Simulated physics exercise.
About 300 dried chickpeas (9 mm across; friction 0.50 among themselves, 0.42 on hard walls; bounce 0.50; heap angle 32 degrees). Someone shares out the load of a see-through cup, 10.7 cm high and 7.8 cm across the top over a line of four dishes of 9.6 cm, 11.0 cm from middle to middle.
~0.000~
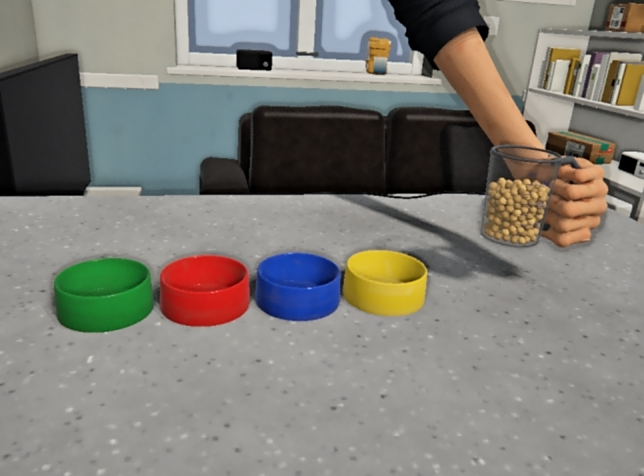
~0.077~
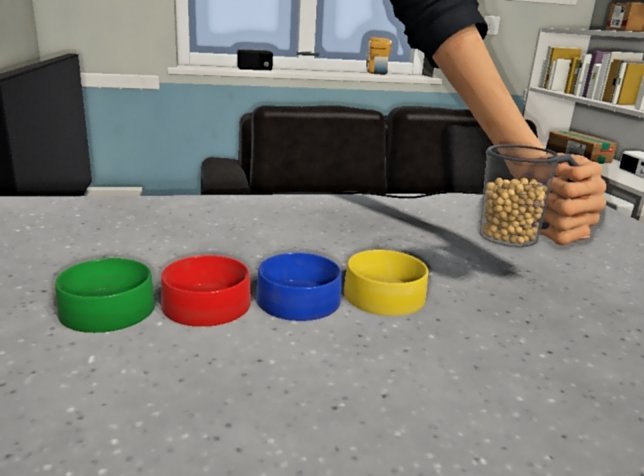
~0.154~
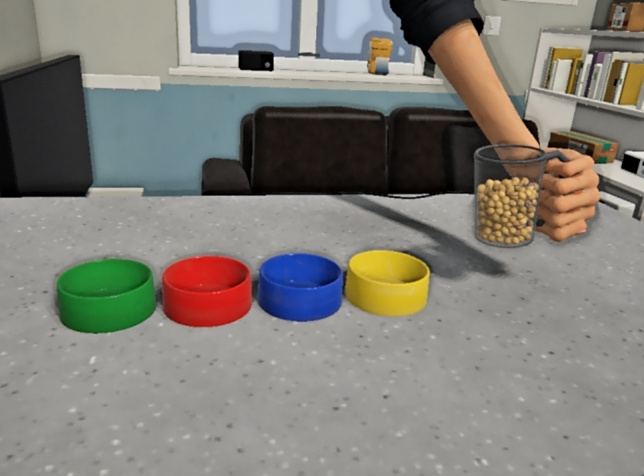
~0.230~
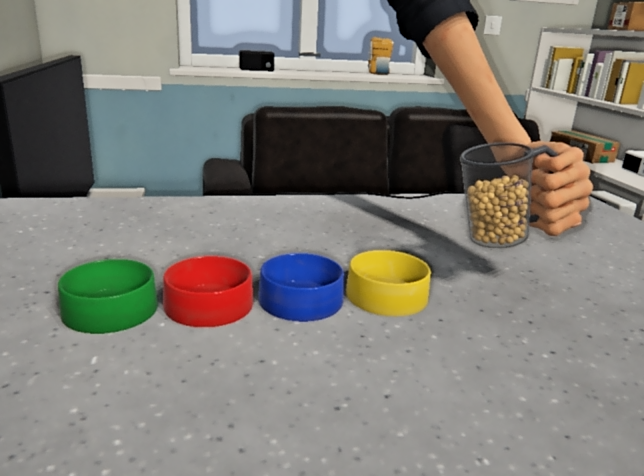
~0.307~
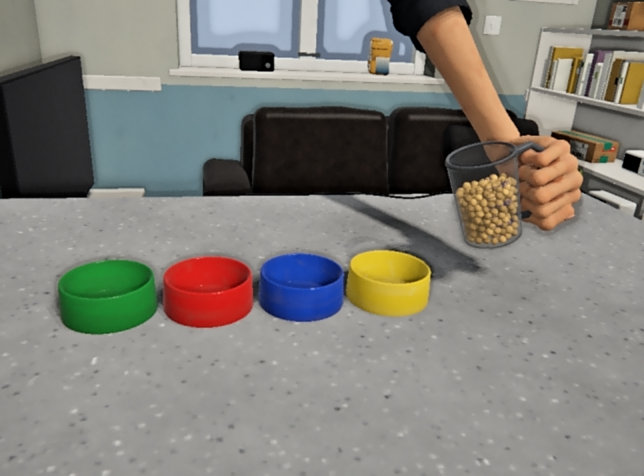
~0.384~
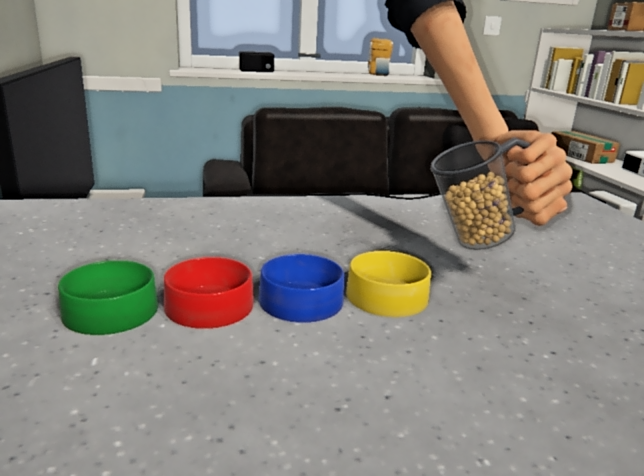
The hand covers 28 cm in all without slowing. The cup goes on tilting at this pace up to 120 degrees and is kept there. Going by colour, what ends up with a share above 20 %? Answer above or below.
Red dish: Above; blue dish: Below; green dish: Below; yellow dish: Below; on the counter: Below.
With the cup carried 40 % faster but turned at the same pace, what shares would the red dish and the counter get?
Then: Red 80; counter 20.
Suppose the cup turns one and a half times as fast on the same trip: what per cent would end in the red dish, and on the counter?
In that case red 20; counter 20.
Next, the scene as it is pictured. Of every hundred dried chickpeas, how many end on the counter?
About 10 per cent.
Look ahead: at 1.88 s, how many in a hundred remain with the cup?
Roughly 10 per cent.
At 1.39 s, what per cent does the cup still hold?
About 100 per cent.
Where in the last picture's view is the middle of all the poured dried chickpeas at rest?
Near (217, 289).
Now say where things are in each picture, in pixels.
In the first picture, cup at (517, 196), tilt 0 degrees, lip at (497, 153), moved 0.0 cm; middle of the pieces at (513, 210); yellow dish at (387, 267); blue dish at (299, 270); red dish at (205, 273); green dish at (103, 277).
In the second picture, cup at (515, 196), tilt 2 degrees, lip at (492, 154), moved 0.5 cm; middle of the pieces at (511, 209).
In the third picture, cup at (507, 196), tilt 7 degrees, lip at (480, 157), moved 1.7 cm; middle of the pieces at (504, 210).
In the fourth picture, cup at (497, 196), tilt 13 degrees, lip at (465, 161), moved 3.2 cm; middle of the pieces at (496, 209).
In the fifth picture, cup at (487, 196), tilt 18 degrees, lip at (450, 165), moved 4.6 cm; middle of the pieces at (487, 209).
In the sixth picture, cup at (476, 197), tilt 24 degrees, lip at (435, 170), moved 6.0 cm; middle of the pieces at (478, 209); yellow dish at (390, 268); blue dish at (302, 271); red dish at (208, 275); green dish at (107, 279). The cup turns about 75 degrees a second and travels 19 cm a second.
Then, at 0.99 s, tilt 69 degrees; cup holds 100 %.
Then, at 1.39 s, tilt 99 degrees; cup holds 100 %.
After 1.88 s, tilt 120 degrees; cup holds 10 %, red 80 %.
By 2.8 s all is still; red 90 %, blue 0 %, green 0 %, yellow 0 %, counter 10 %.
